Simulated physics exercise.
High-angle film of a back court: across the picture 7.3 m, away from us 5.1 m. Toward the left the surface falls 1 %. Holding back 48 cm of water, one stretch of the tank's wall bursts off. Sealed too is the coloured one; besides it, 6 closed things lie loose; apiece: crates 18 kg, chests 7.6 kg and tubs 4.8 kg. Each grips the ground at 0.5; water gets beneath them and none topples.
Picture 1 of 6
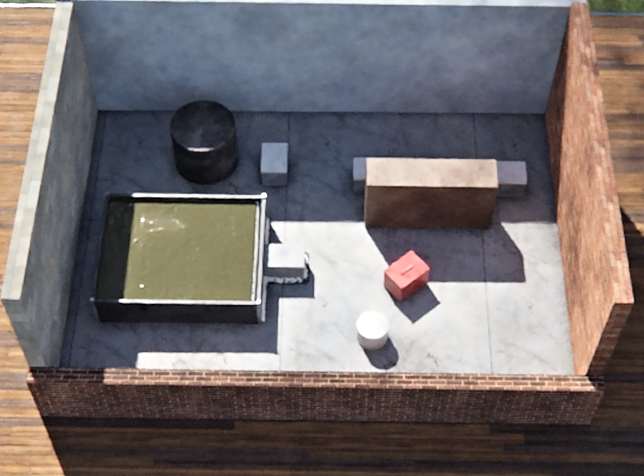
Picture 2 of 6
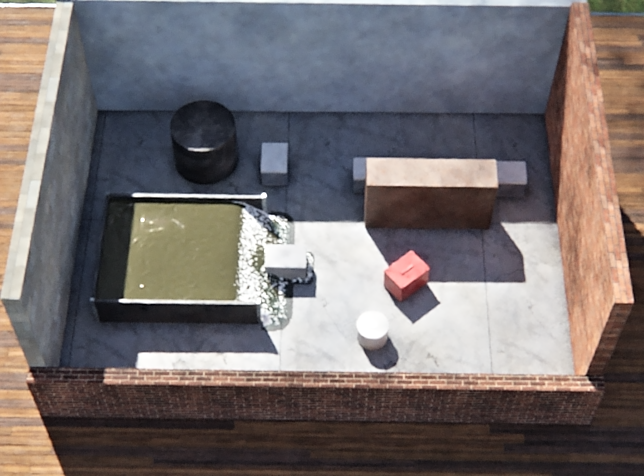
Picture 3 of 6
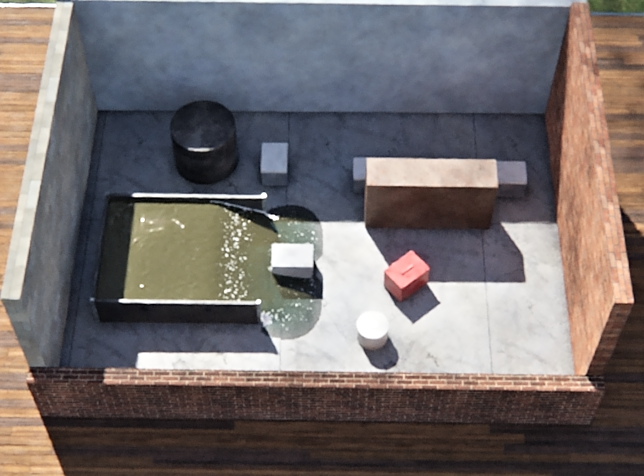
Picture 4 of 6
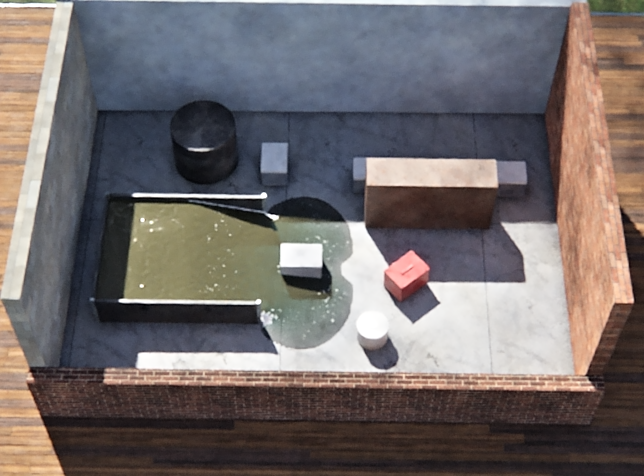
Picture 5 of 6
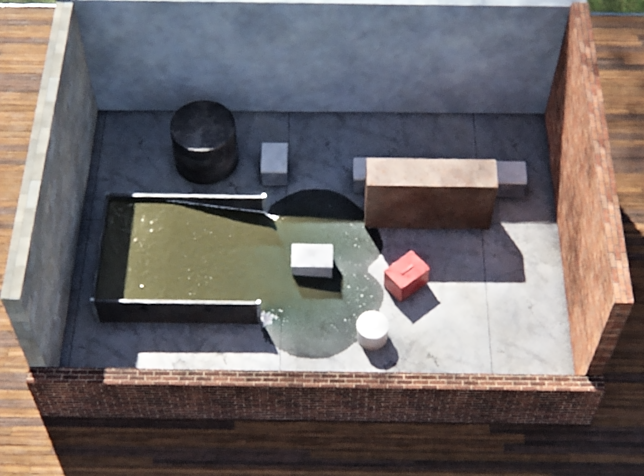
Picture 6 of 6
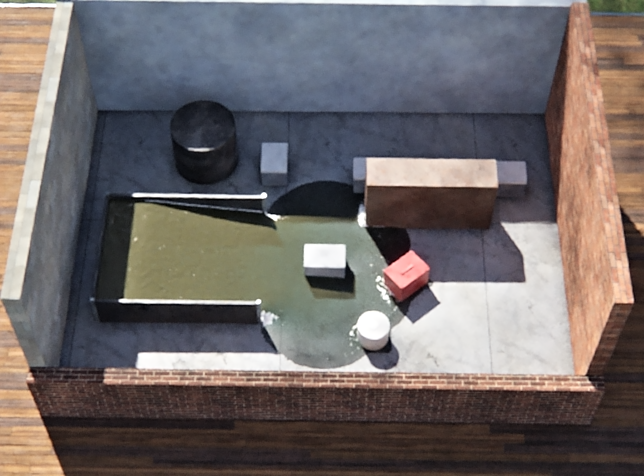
A walled back court with a pale stone floor, grey walls at the back and left and brick at the right and front, is seen from high above by a still camera. A black-sided tank of murky green water stands at left near a black tub, with grey boxes, a brown block, a red chest and a white tub beyond. The tank's right side bursts open, and water foams out and spreads rightward around the red chest and white tub, carrying a pale box a short way right.
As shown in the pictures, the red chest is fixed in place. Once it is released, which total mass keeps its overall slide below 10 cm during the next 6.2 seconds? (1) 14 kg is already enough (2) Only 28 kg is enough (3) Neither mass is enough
Neither mass is enough (3).
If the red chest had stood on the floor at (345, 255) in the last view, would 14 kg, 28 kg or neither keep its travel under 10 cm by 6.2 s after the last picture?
Looks like the outcome is this: No option works.
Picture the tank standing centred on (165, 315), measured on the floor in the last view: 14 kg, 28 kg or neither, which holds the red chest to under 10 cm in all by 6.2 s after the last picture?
For that case: Both fail.
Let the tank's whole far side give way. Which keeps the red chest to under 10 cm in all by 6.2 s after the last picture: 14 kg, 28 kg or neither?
Well, in that case the light one does it.
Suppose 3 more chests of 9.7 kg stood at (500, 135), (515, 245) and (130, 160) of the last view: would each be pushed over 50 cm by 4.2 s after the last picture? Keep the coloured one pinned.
Within it, beyond it, within it.
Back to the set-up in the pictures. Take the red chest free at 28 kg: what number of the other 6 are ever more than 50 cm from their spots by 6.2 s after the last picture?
5 in all.
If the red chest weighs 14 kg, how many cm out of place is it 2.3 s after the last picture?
Roughly 200 cm.
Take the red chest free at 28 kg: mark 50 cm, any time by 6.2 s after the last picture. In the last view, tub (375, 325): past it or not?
Beyond the mark.
Then, 0.6 s after the last picture the red chest would be 52 cm from its start with 14 kg and 20 cm from its start with 28 kg; 7 cm of water round it then.
Then, 2.3 s after the last picture the red chest would be 202 cm from its start with 14 kg and 139 cm from its start with 28 kg; 7 cm of water round it then.
Then, 4.2 s after the last picture the red chest would be 110 cm from its start with 14 kg and 149 cm from its start with 28 kg; 13 cm of water round it then.
Then, 6.2 s after the last picture the red chest would be 93 cm from its start with 14 kg and 172 cm from its start with 28 kg; 8 cm of water round it then.
